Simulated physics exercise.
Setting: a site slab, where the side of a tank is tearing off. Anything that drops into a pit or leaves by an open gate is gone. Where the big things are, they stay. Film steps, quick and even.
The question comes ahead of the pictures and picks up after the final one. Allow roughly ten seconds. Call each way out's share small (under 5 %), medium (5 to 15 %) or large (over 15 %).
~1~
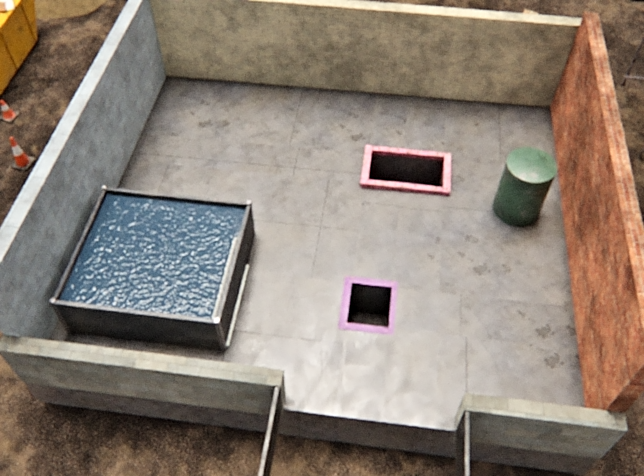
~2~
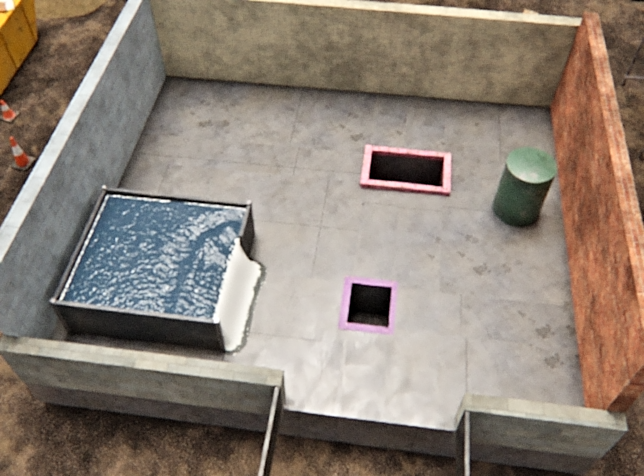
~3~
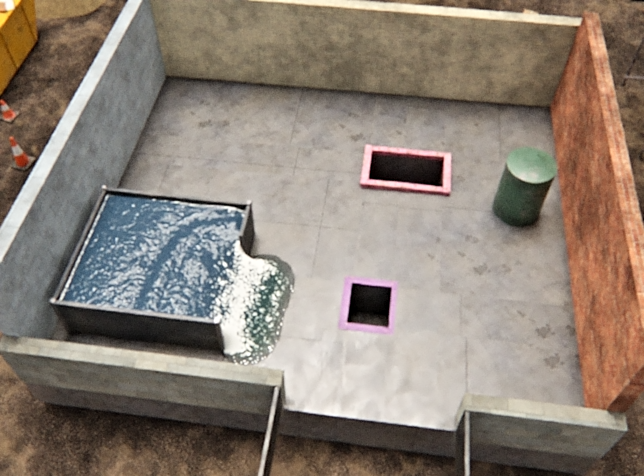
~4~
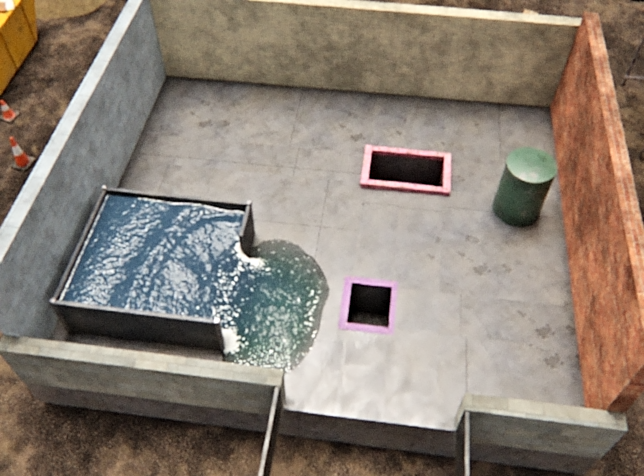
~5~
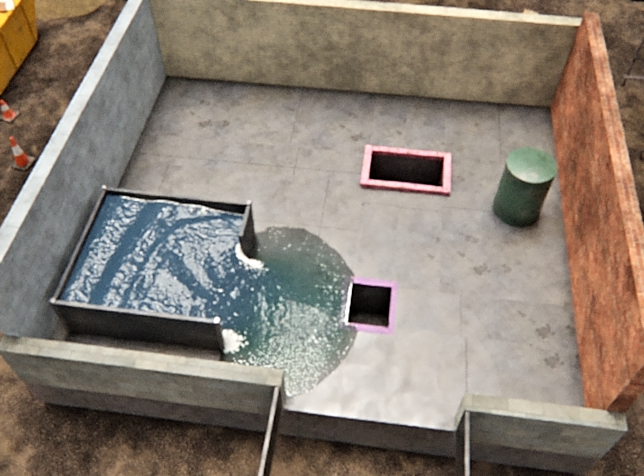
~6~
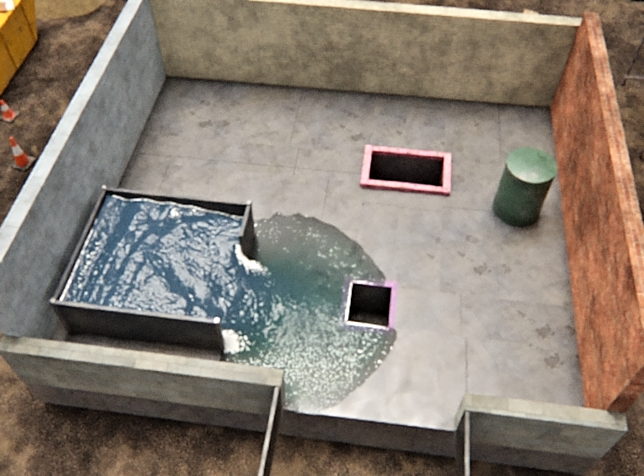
Small, medium or large: The gate gets a large share; the pink pit gets a small share; the purple pit gets a large share.
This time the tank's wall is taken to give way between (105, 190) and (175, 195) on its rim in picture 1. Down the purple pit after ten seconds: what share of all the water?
Purple takes 2 in a hundred.
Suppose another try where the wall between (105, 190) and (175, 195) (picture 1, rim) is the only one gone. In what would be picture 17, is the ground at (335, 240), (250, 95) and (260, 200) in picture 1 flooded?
First point spared, second point swamped, third point spared.
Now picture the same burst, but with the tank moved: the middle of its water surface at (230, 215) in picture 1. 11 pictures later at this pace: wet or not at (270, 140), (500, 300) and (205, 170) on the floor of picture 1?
Well, first one stays dry, second one got wet, third one stays dry.
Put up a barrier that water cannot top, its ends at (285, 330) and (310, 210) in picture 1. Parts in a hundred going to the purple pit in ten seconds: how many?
In per cent: Purple 2.
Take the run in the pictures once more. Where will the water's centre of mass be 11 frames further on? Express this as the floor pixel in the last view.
Close to pixel (240, 294).
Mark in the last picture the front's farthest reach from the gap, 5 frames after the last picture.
I'd say around (546, 367).
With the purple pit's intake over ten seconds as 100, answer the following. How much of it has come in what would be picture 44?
My estimate is close to 80 per cent.
A moment on, water covers 25 % of the floor; the gate 1 %, the pink pit 0 %, the purple pit 6 %.
Next, water covers 35 % of the floor; the gate 6 %, the pink pit 0 %, the purple pit 11 %.
Then, water covers 45 % of the floor; the gate 12 %, the pink pit 0 %, the purple pit 17 %.
Later, water covers 55 % of the floor; the gate 18 %, the pink pit 0 %, the purple pit 22 %.
In the end, water covers 90 % of the floor; the gate 23 %, the pink pit 0 %, the purple pit 28 %.
